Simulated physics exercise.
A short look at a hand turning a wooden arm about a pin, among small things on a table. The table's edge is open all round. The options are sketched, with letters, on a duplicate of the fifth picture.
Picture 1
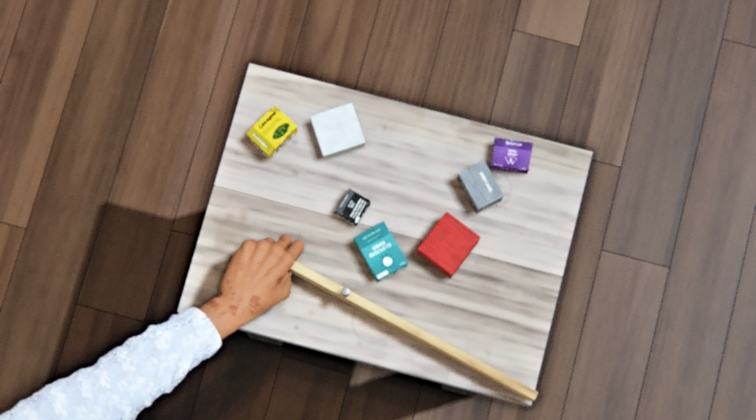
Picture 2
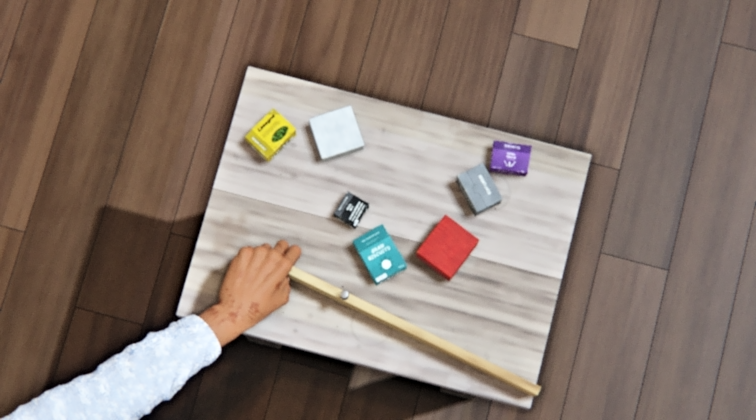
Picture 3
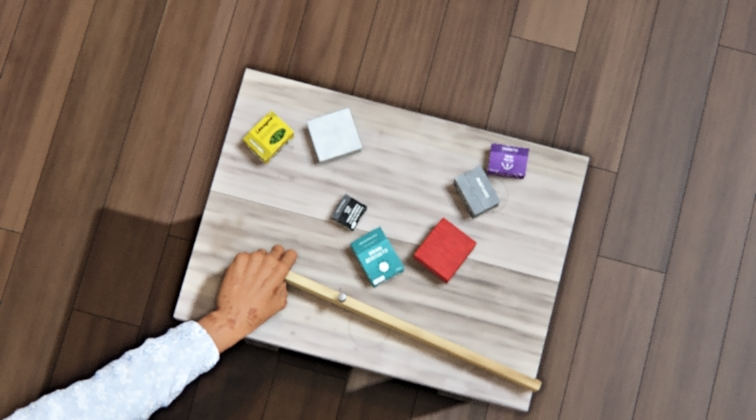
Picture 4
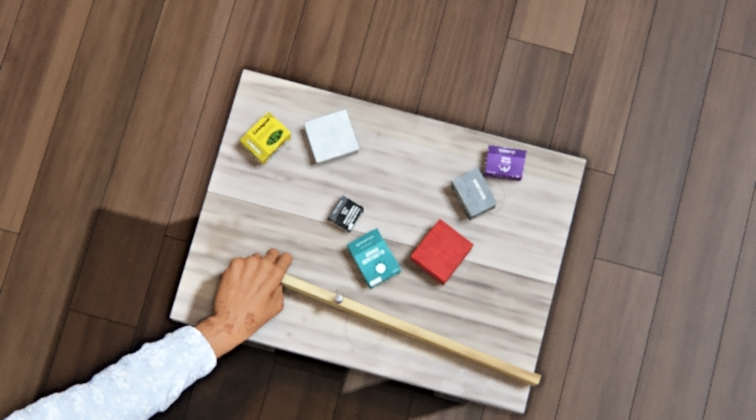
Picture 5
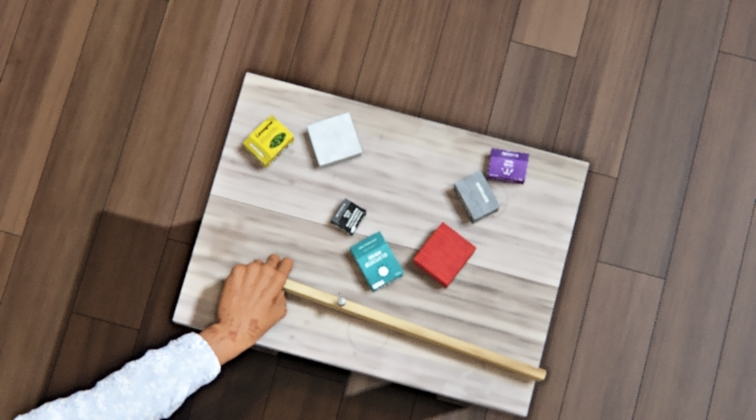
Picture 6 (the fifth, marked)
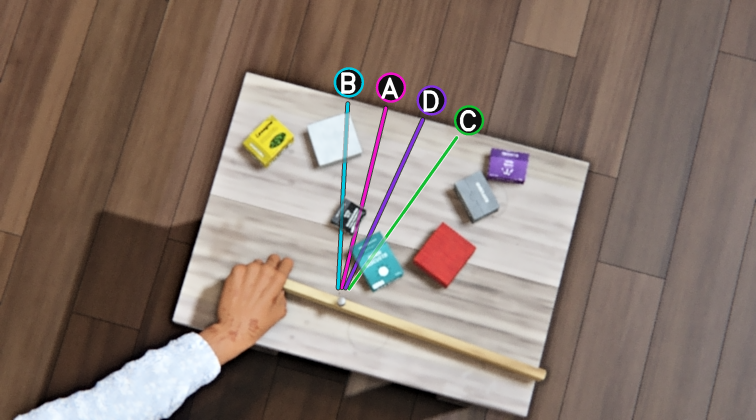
Hand turning a wooden arm very slightly about a pin on a table, with seven small boxes and blocks lying still.
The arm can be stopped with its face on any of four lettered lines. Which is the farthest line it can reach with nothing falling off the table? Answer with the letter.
Line B.
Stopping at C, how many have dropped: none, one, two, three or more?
The count is none.
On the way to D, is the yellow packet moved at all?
No.
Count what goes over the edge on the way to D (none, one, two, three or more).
In all, none.
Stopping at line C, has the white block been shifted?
No.
On the copy, A at (364, 197); B at (343, 195); C at (404, 212); D at (385, 203).
On B. First, arm (447, 268); red block (442, 236); purple box (508, 167).
Then, arm (401, 211); purple box (507, 152); grey packet (413, 149).
Finally, arm (347, 194); purple box (507, 152); yellow packet (242, 140); nothing has fallen.
By contrast, A is safe but short; C is safe but short; D is safe but short.
